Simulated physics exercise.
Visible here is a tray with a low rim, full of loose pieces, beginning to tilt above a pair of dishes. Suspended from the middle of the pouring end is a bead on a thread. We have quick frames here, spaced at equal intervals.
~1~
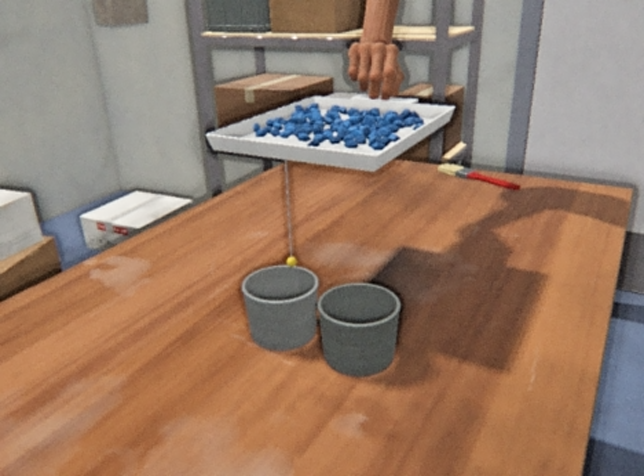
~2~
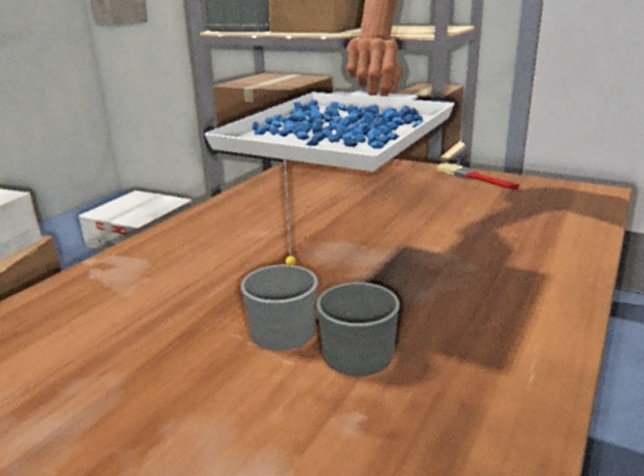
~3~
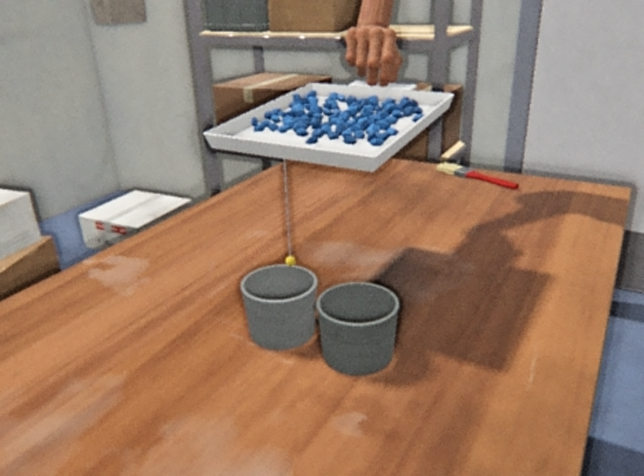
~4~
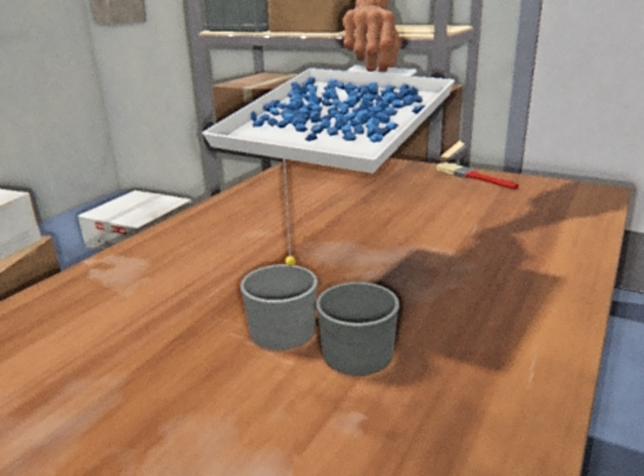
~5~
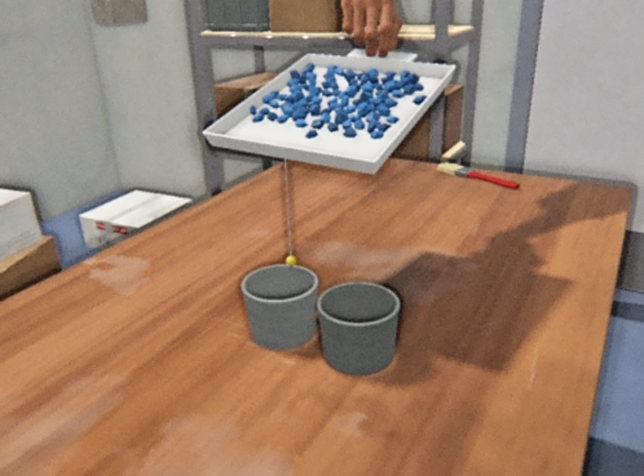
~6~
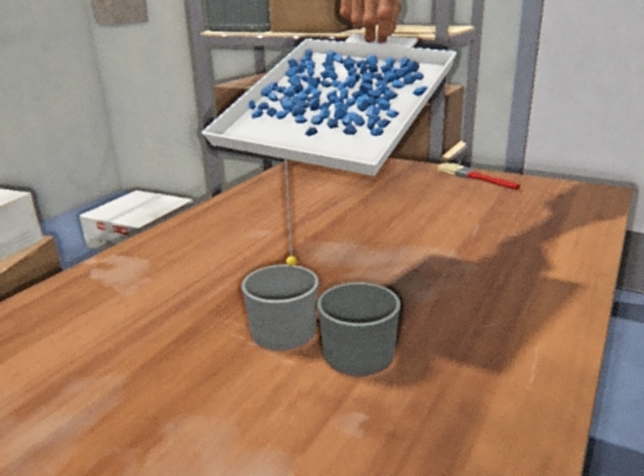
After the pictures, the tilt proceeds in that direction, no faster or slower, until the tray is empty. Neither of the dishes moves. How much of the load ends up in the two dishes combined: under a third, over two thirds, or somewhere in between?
Somewhere in between.
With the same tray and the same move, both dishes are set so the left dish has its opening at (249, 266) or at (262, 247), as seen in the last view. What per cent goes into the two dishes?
Around 10 and around 0 per cent, in that order.
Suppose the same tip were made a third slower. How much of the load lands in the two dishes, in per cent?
It would come out near 60 per cent.
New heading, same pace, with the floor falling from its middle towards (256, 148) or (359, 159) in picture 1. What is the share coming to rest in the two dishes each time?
About 0 % and 60 %.
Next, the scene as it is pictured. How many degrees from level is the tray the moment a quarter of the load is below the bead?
About 75°.
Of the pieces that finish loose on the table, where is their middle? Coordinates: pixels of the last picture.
Approximate centre, last frame: (249, 407).
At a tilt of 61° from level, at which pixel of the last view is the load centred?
Centre estimate: (309, 141).
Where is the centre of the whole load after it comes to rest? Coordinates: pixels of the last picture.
Roughly at (323, 348), give or take.
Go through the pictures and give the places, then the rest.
In the first picture, corners of the pouring end (212, 134) and (374, 154), level; middle of the load (345, 123), aquarium stones; left dish (261, 321); right dish (341, 345); bead on its thread (292, 262).
In the second picture, corners of the pouring end (211, 133) and (373, 153), level; middle of the load (344, 121).
In the third picture, corners of the pouring end (210, 132) and (372, 154), tipped barely, lowest at the right corner; middle of the load (344, 114).
In the fourth picture, corners of the pouring end (209, 132) and (372, 156), tipped a little, lowest at the right corner; middle of the load (343, 105).
In the fifth picture, corners of the pouring end (209, 131) and (372, 158), tipped a little, lowest at the right corner; middle of the load (343, 96).
In the sixth picture, corners of the pouring end (208, 131) and (373, 161), tipped clearly, lowest at the right corner; middle of the load (342, 87); left dish (261, 320); right dish (341, 344).
Just after the last frame, tray tipped steeply; almost all on the tray; about a tenth in the air.
A moment on, tray tipped right over; roughly a third on the tray; about a tenth in the right dish; about a tenth in the left dish; roughly a quarter outside both; about a tenth in the air.
Further on, tray tipped past a quarter turn; roughly a third in the right dish; roughly a quarter in the left dish; roughly half outside both.
When it is over, tray tipped past a quarter turn; roughly a third in the right dish; roughly a quarter in the left dish; roughly half outside both.
